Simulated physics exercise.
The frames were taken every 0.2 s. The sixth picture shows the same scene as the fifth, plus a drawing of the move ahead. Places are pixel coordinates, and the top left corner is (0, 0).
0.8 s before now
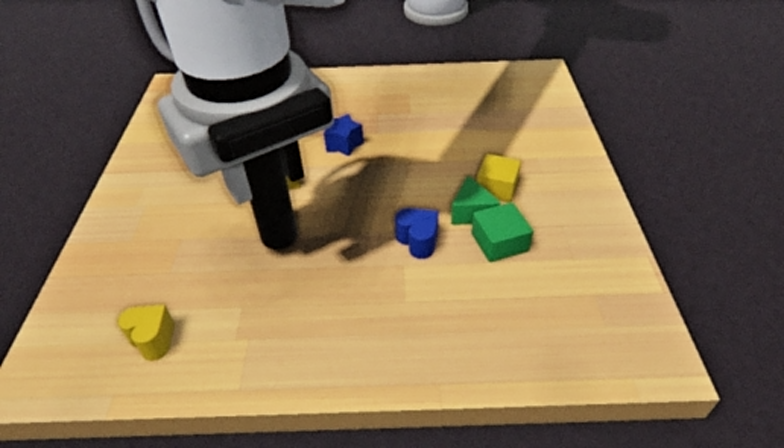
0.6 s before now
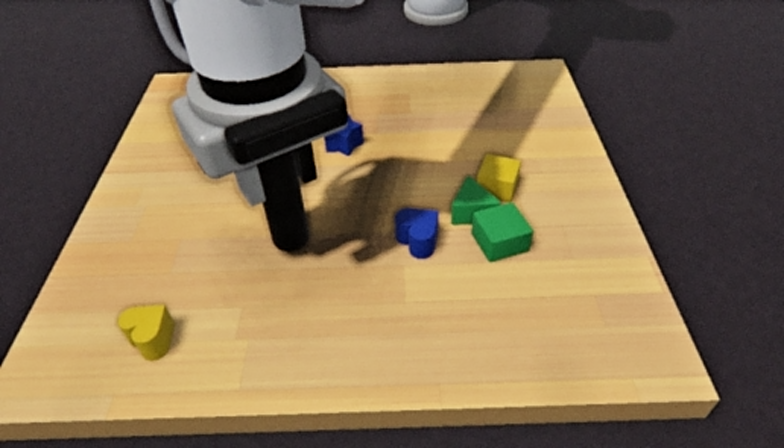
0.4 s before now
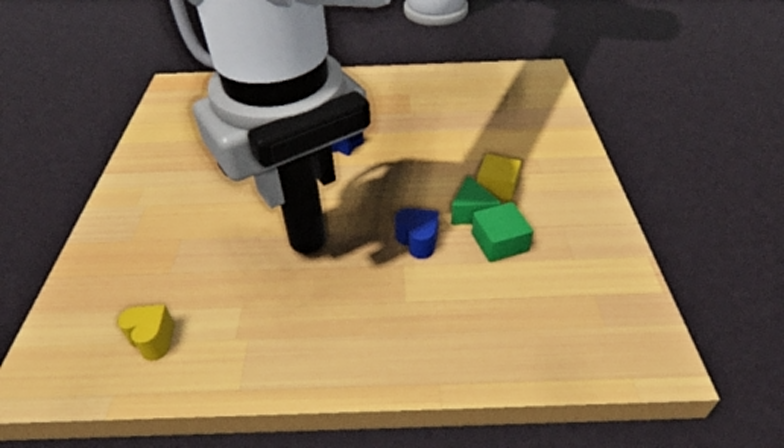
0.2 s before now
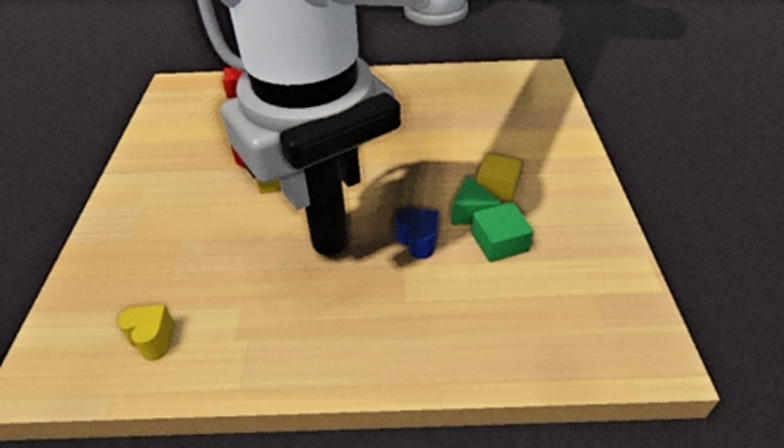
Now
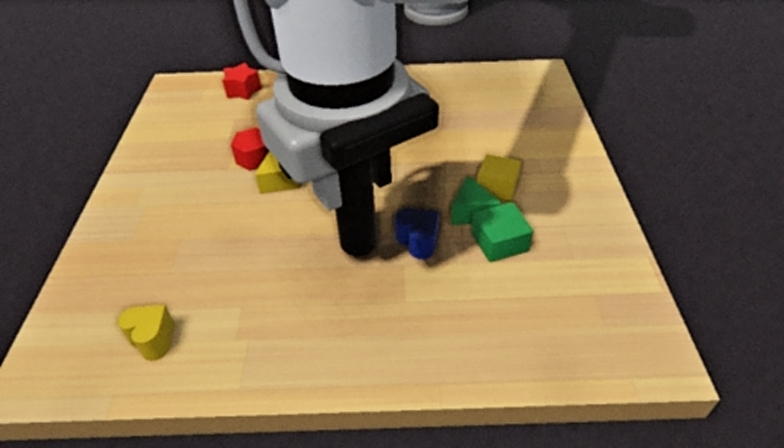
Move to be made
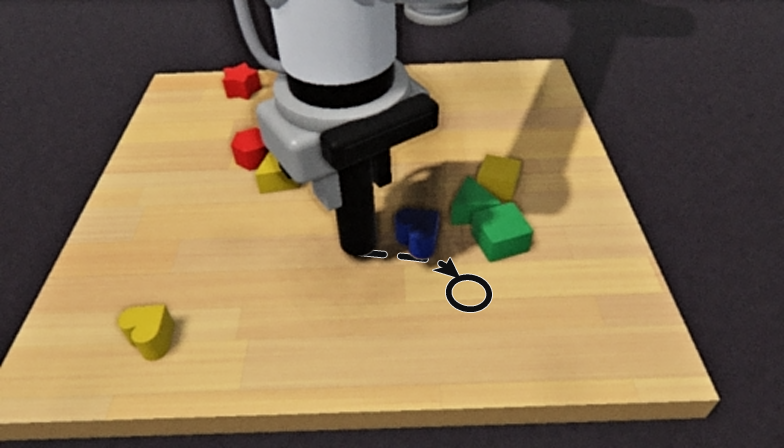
Robot arm with a black pusher sliding right across a wooden board toward a blue heart block, other coloured blocks staying still.
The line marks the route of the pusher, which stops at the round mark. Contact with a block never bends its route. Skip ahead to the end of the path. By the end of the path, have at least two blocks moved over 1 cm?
Going by the path, no.
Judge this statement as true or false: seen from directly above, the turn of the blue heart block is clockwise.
The statement is false.
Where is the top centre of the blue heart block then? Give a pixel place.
Somewhere near (443, 216).
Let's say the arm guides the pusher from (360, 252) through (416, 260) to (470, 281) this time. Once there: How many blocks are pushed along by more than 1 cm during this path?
Moved: Just one.
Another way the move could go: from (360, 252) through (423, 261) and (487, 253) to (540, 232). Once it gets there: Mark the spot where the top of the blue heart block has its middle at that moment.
(444, 214)
Drawn move, from (360, 252) via (402, 256) and (443, 265), ending at (469, 293).
On the path given first. One third of the way, pusher (403, 248); blue heart block (428, 219).
Two thirds of the way, pusher (445, 257); blue heart block (443, 216), turned 40° anticlockwise.
At the end, pusher (470, 285); blue heart block (443, 216), turned 40° anticlockwise; green square block still.
